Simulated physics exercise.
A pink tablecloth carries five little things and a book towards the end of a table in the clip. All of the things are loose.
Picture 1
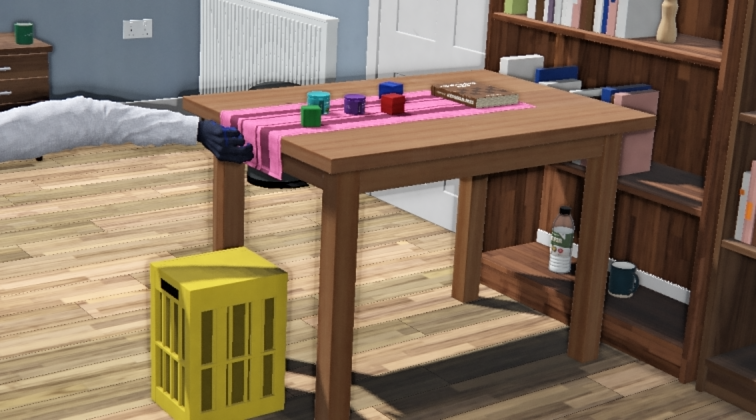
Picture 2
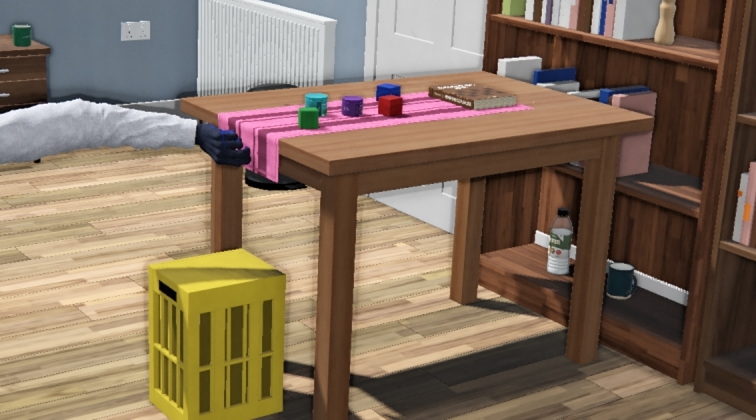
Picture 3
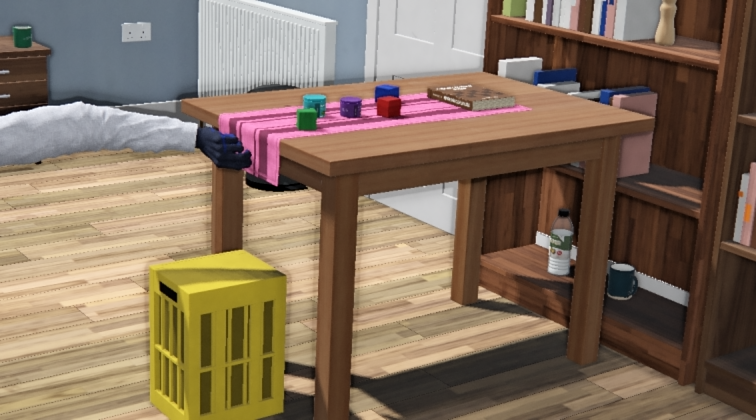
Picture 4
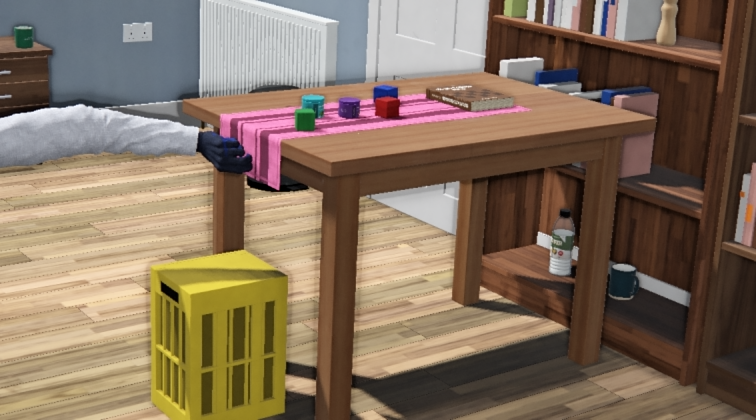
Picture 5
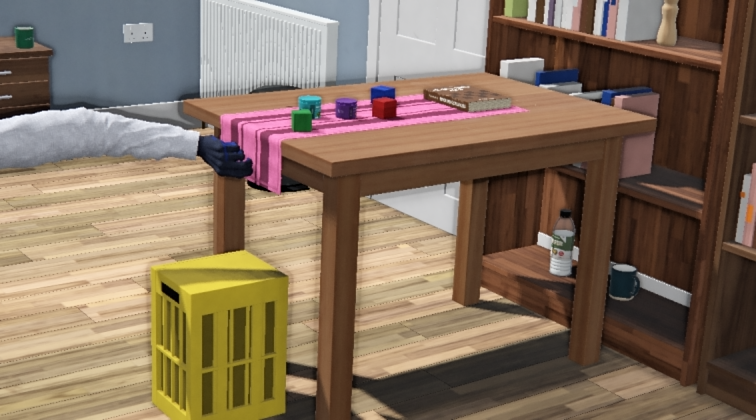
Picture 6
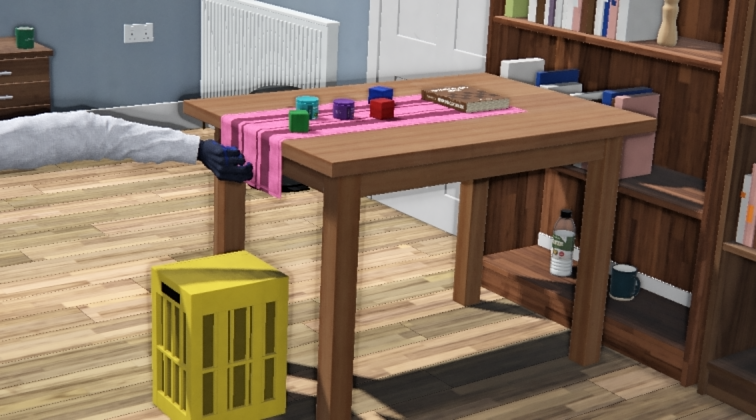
In a room with a wooden floor, a dark-gloved hand slowly drew a pink cloth slightly down over a table's near left end, and the five small objects and the book shifted slightly with it.
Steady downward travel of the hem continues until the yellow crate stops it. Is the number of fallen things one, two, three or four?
Lost: Two.
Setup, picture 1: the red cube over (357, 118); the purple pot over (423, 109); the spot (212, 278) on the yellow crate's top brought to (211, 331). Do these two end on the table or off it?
The red cube? Lost. The purple pot? Safe.
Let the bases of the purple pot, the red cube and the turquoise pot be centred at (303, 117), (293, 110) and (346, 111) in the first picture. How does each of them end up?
Record - purple pot lost; red cube lost; turquoise pot retained.
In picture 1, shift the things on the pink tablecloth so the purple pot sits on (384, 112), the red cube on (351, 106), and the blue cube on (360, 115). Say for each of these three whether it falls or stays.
As for the purple pot, it stays aboard; the red cube stays aboard; the blue cube stays aboard.
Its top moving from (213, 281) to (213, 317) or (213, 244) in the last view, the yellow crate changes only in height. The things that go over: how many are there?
3 and 1.
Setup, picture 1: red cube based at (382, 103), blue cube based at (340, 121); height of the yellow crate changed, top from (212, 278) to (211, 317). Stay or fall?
Note: Red cube kept on top; blue cube lost.
Soon after, hem near (246, 247); green cube gone.
Then, hem on the crate; green cube and turquoise pot gone.
At rest, hem on the crate; green cube and turquoise pot gone. It carries off two.
